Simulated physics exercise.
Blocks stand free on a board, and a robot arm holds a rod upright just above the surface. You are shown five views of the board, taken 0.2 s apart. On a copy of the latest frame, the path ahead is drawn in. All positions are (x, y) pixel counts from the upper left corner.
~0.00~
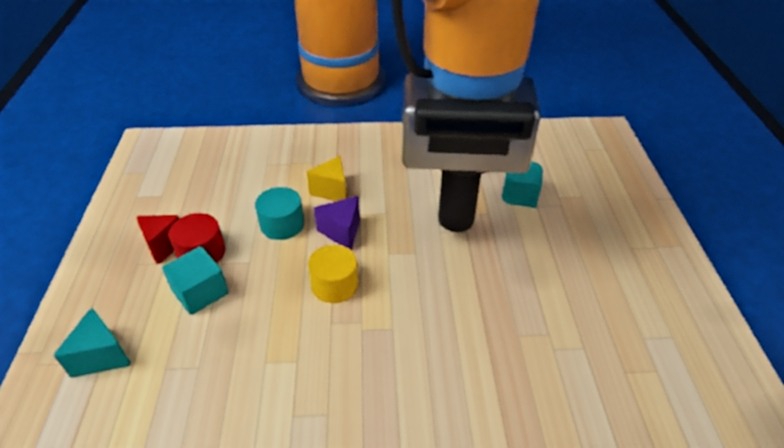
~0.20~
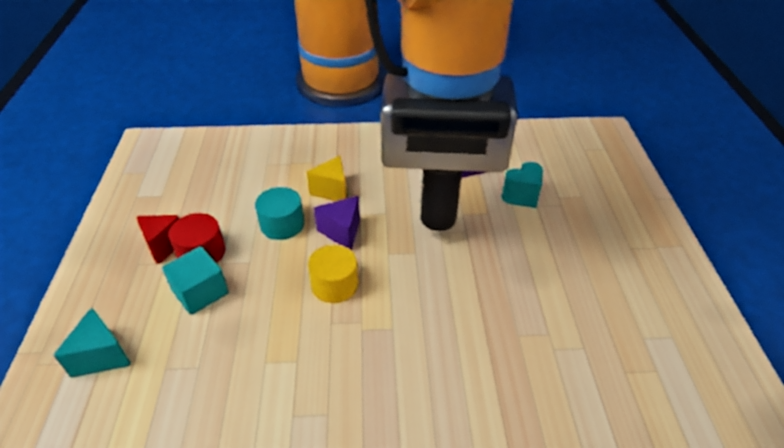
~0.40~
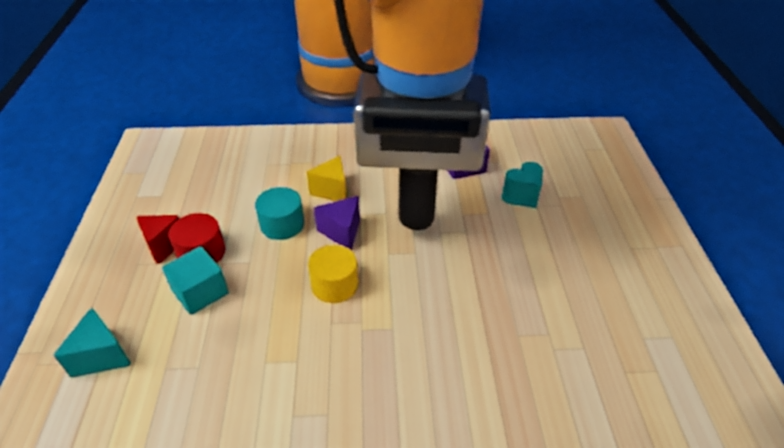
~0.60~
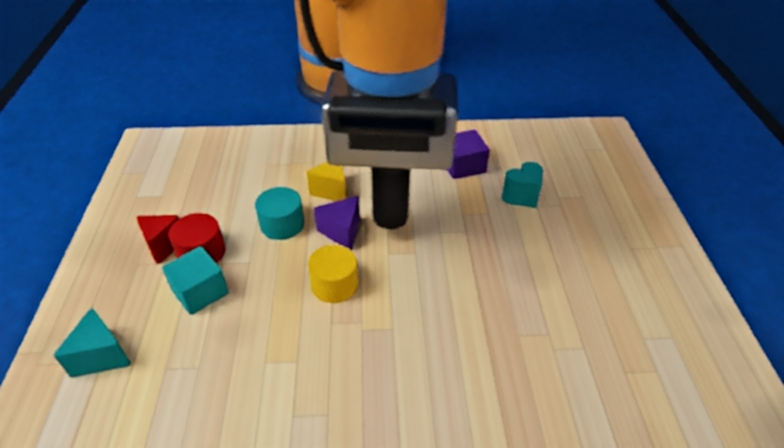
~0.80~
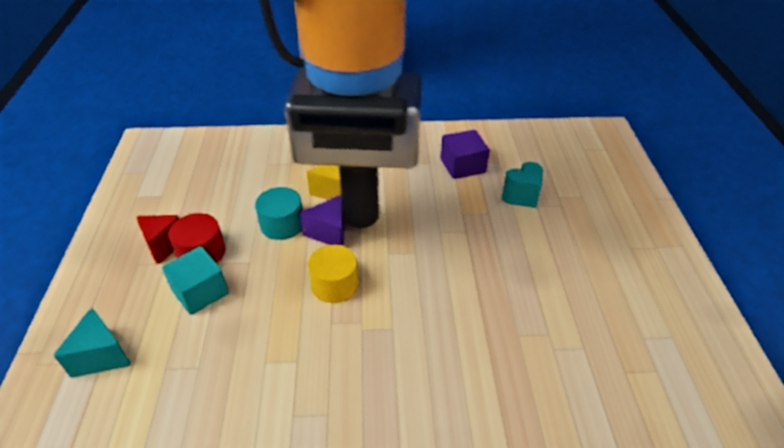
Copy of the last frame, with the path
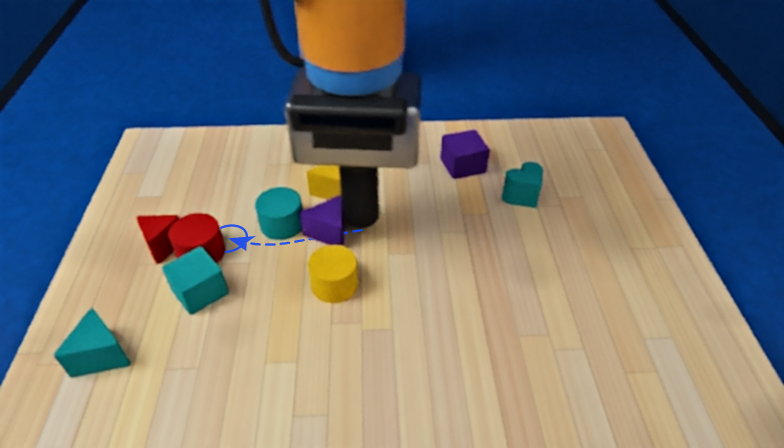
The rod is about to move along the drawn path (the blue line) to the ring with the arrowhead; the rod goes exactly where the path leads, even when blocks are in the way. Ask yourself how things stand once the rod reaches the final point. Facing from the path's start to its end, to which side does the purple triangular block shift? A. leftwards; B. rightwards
A - leftwards.
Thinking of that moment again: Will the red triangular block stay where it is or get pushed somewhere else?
Somewhere new.
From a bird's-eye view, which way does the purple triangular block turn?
Its spin: Anticlockwise.
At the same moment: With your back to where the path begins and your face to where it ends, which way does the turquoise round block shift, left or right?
It moves over to the right.
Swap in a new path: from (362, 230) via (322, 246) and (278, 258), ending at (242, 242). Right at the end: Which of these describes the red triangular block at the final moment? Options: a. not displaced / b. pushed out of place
It's b.
The line goes from (362, 230) through (317, 238) and (272, 245) to (228, 238).
The first path, step by step. One third of the way, rod (315, 225); turquoise round block (264, 199); purple triangular block (280, 222).
Two thirds of the way, rod (268, 231); red triangular block (145, 223); red round block (178, 231); turquoise round block (245, 195); purple triangular block (231, 229).
At the end, rod (224, 225); red triangular block (137, 220); turquoise square (188, 274); red round block (157, 240); turquoise round block (233, 187); purple triangular block (198, 237), turned 60° anticlockwise; yellow triangular block unmoved.
